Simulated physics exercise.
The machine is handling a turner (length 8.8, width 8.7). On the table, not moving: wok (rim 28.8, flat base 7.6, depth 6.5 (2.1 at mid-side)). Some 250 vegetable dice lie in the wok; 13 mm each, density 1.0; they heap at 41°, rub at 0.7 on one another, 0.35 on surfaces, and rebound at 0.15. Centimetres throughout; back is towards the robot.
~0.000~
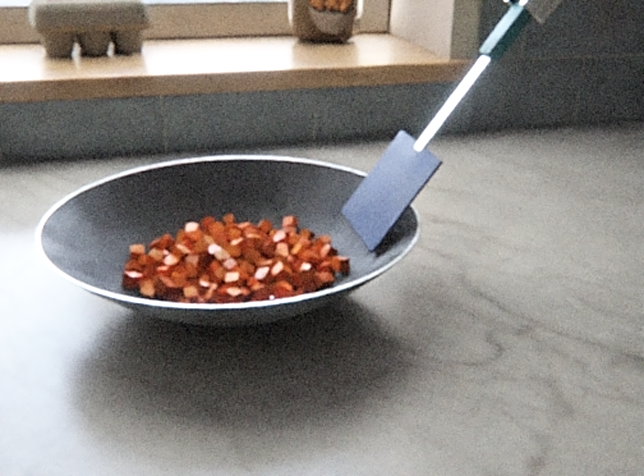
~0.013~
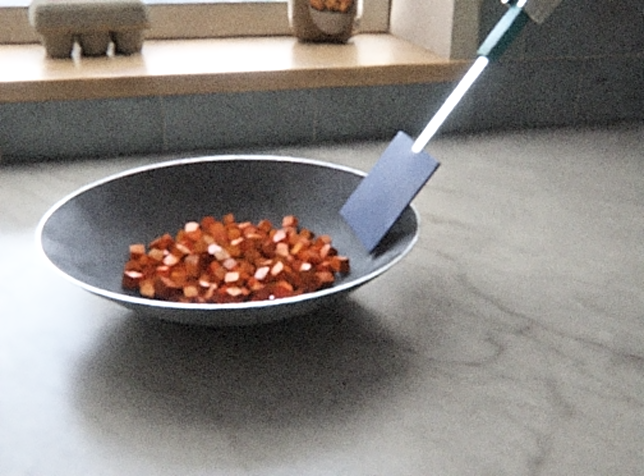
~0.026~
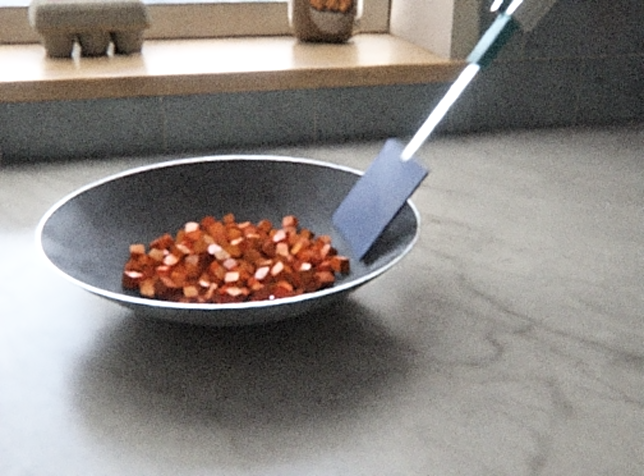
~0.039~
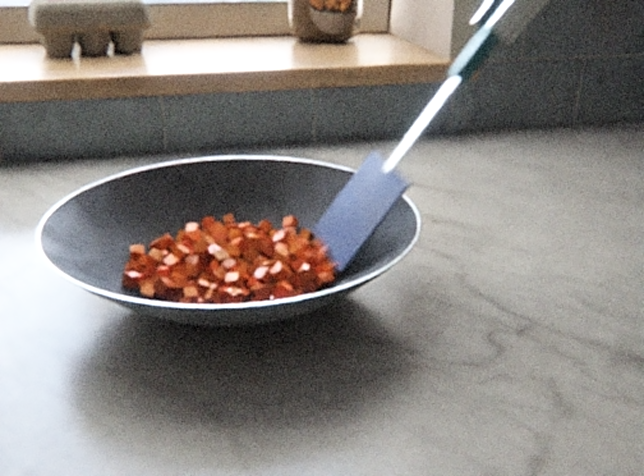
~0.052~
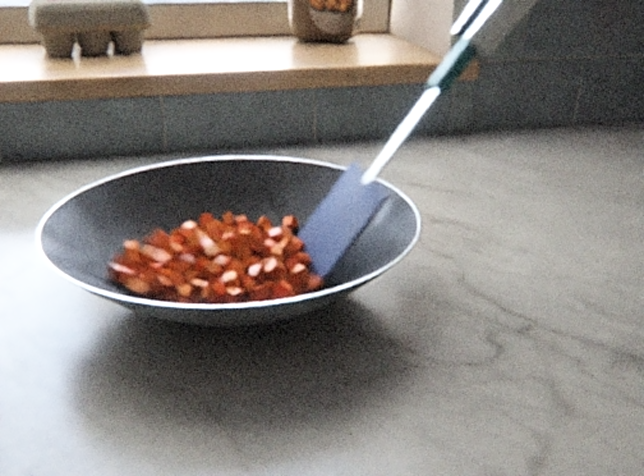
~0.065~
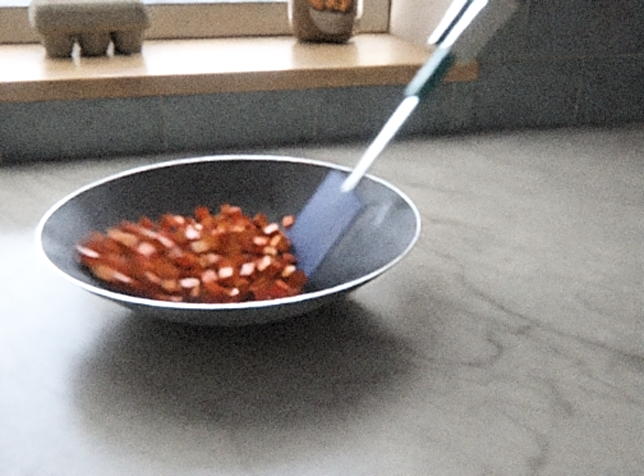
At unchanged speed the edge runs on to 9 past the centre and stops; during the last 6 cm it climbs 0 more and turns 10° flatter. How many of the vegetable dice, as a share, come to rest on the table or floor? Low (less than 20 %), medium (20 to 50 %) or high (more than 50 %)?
Share on the table or floor: High (more than 50 %).
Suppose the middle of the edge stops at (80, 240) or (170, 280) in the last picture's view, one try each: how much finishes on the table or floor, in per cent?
Some 70 and 30 per cent.
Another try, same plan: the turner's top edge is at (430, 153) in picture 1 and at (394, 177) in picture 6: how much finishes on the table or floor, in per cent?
About 40 per cent.
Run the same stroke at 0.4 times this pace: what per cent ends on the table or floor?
About 40 per cent.
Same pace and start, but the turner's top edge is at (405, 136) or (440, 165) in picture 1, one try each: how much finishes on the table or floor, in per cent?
About 65 and 65 per cent.
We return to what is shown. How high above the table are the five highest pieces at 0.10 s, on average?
Roughly 9 cm.
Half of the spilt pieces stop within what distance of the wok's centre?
About 32 cm.
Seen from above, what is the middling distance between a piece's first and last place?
About 26 cm.
After 0.10 s, sloping 53°, highest piece 9 above the table; 247 in the wok, 5 on the blade or in flight.
After 0.13 s, sloping 51°, highest piece 13 above the table; 221 in the wok, 31 on the blade or in flight.
After 0.34 s, sloping 43°, highest piece 11 above the table; 83 in the wok, 68 on the table or floor, 101 on the blade or in flight.
After 1.39 s, sloping 43°, highest piece 7 above the table; 169 on the table or floor, 83 in the wok.
In the end, 169 on the table or floor, 83 in the wok. That is 67 % on the table or floor.
